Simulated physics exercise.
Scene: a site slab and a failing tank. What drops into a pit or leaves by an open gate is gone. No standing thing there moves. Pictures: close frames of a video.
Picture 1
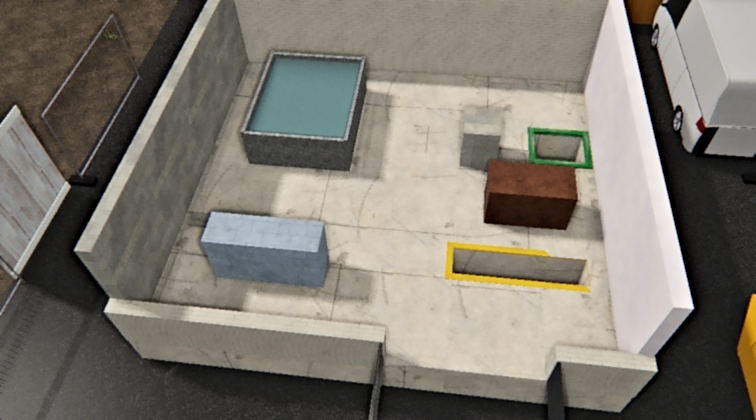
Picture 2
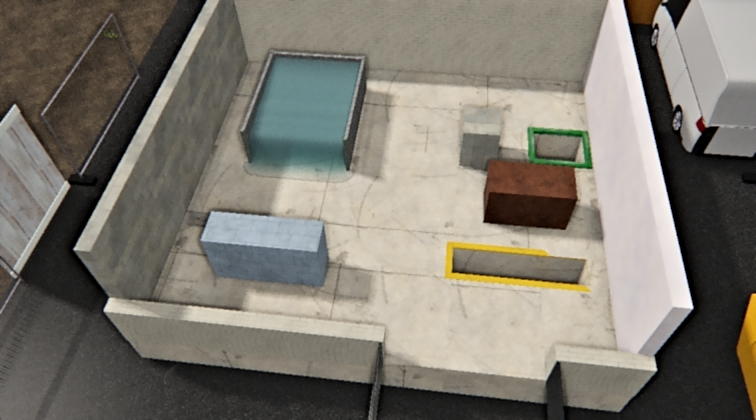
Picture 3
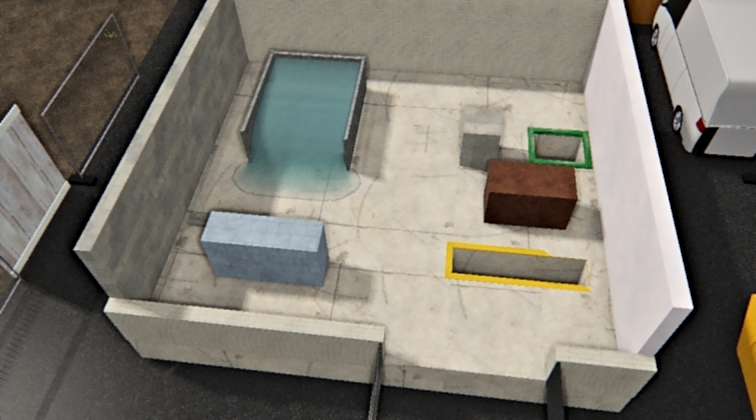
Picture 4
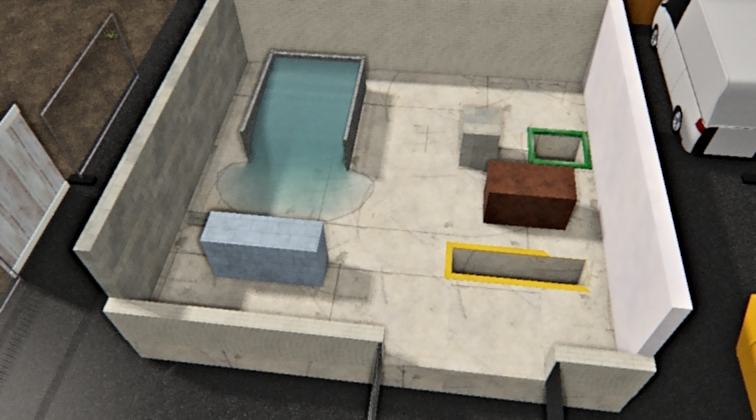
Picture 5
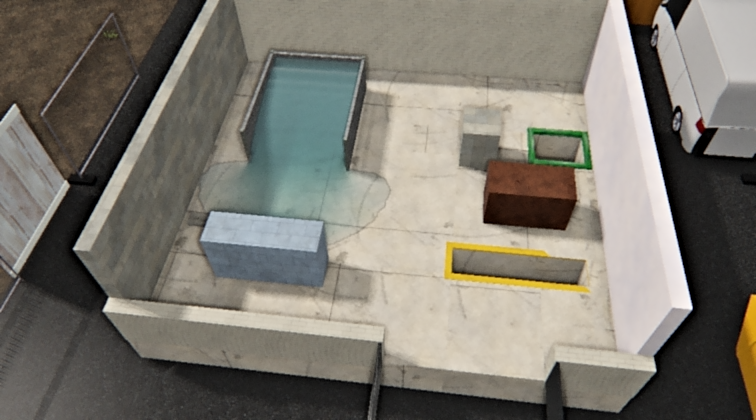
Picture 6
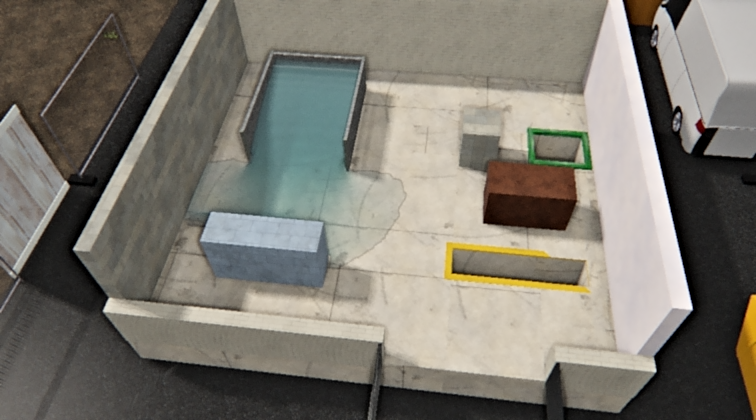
A dark-walled tank of teal water stands at the back left of a pale concrete slab, seen from a fixed view high above the low walls. A blue-grey block sits in front of it, with a brown block, small grey block, and green-edged and yellow-edged pits to the right. The tank's front disappears and water pours forward, fanning thinly around the blue-grey block and rightward.
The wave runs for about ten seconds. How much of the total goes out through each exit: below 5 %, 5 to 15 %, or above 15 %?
The gate will likely win a major part beyond fifteen per cent; the yellow pit will likely win a major part beyond fifteen per cent; the green pit will likely win a minor part below five per cent.
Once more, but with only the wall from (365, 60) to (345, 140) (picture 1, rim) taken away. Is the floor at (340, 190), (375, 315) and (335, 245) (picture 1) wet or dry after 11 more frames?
Listed in order, they come out without a puddle, without a puddle and without a puddle.
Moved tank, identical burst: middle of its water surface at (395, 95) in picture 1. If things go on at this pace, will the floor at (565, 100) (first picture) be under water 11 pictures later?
Untouched.
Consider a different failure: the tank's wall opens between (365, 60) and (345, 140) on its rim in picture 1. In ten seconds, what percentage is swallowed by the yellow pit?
Yellow: 20 %.
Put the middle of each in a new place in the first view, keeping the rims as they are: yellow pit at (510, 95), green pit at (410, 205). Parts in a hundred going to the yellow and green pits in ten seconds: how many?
Split: Yellow 6 %, green 6 %.
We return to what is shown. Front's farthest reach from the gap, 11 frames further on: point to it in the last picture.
Farthest reach: About (503, 361).
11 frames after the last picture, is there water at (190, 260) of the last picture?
By then it's swamped.
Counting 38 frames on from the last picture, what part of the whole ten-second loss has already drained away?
Roughly 55 %.
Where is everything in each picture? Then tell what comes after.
In the first picture, still water in the open tank at (307, 96).
In the second picture, water pours out at (298, 156) and has run to (350, 172).
In the third picture, the front is at (237, 179), out from the gap at (298, 157).
In the fourth picture, water pours out at (298, 158) and has run to (359, 204).
In the fifth picture, water pours out at (298, 158) and has run to a hidden place.
In the sixth picture, water pours out at (298, 159) and has run to (342, 261).
A moment on, water covers 25 % of the floor; the gate 0 %, the yellow pit 0 %, the green pit 0 %.
Next, water covers 35 % of the floor; the gate 1 %, the yellow pit 0 %, the green pit 0 %.
Then, water covers 55 % of the floor; the gate 6 %, the yellow pit 4 %, the green pit 0 %.
Later, water covers 75 % of the floor; the gate 12 %, the yellow pit 14 %, the green pit 0 %.
In the end, water covers 90 % of the floor; the gate 17 %, the yellow pit 28 %, the green pit 1 %.
